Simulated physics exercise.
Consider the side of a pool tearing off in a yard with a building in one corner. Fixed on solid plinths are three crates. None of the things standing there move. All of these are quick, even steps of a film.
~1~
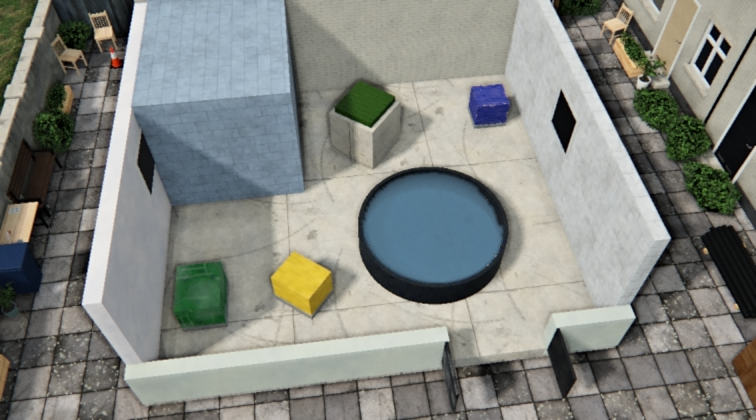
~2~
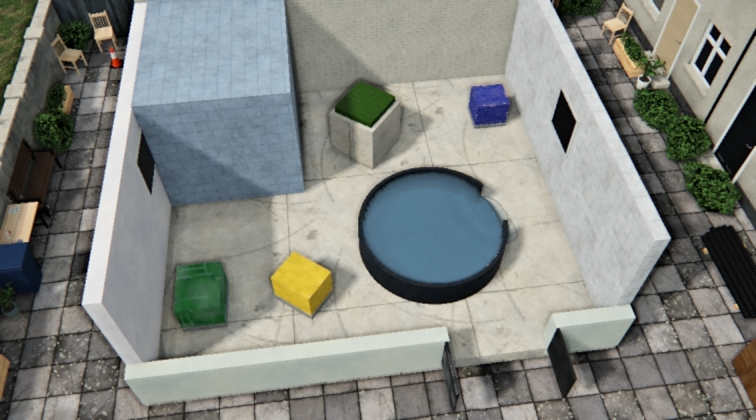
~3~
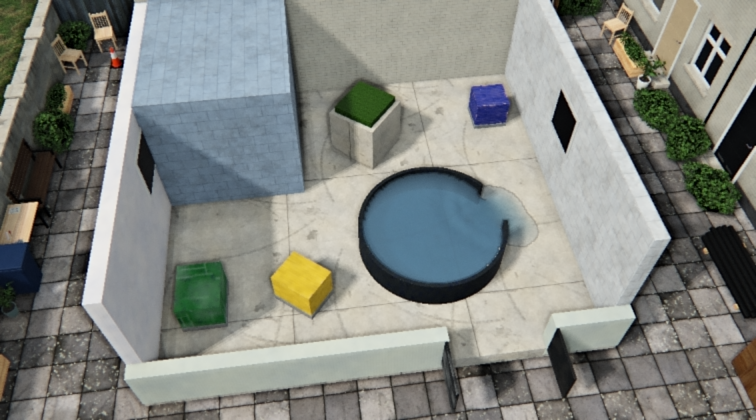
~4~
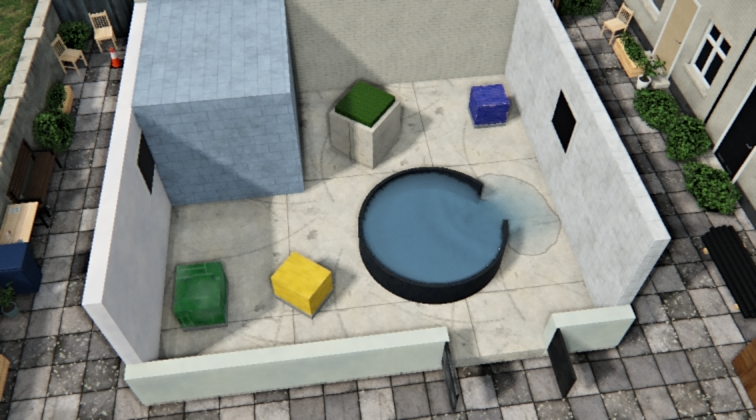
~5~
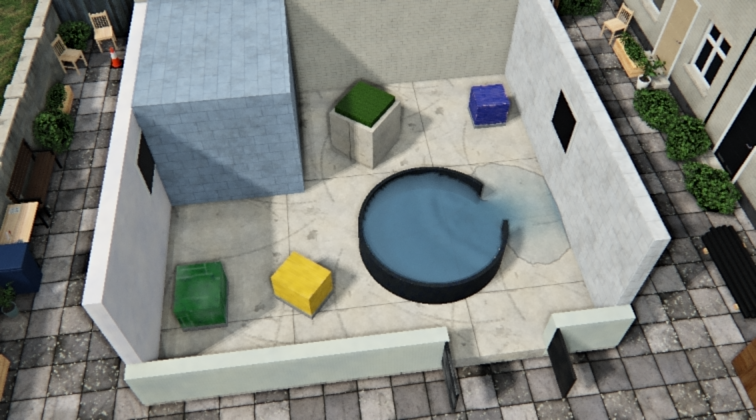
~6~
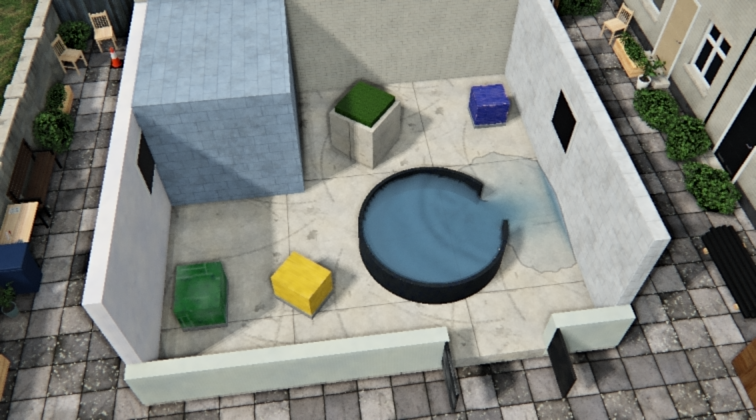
In a walled paved yard with a blue block in one corner, a round black-rimmed pool opens on its right side, and water pours through the gap, spreading across the paving toward the right wall and then farther along it.
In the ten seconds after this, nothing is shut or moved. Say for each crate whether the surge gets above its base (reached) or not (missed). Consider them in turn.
Blue crate: Reached; yellow crate: Missed; green crate: Missed.
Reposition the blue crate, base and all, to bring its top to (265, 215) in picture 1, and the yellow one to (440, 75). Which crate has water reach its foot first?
That would be the yellow-painted one.
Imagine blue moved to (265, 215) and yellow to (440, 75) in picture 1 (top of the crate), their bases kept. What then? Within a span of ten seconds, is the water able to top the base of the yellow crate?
As for the yellow one, it is dampened.
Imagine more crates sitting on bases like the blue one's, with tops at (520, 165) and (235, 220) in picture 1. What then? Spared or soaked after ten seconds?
First is reached; second is never reached.
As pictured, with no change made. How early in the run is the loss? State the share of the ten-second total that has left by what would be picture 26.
Close to 10 per cent, I'd say.
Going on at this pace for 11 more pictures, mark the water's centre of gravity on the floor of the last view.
It is around (464, 225).
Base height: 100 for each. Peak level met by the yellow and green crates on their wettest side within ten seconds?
80 and 60 per cent, roughly.
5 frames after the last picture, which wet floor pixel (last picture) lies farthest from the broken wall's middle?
Somewhere close to (518, 109).
A moment on, water covers 15 % of the floor; the blue crate water round its plinth, the yellow crate not reached, the green crate not reached.
Next, water covers 20 % of the floor; the blue crate water round its plinth, the yellow crate not reached, the green crate not reached.
Then, water covers 45 % of the floor; the blue crate water round its plinth, the yellow crate not reached, the green crate not reached.
Later, water covers 70 % of the floor; the blue crate water round its plinth, the yellow crate water round its plinth, the green crate not reached.
In the end, water covers 95 % of the floor; the blue crate was topped, the yellow crate stayed above the water, the green crate stayed above the water.
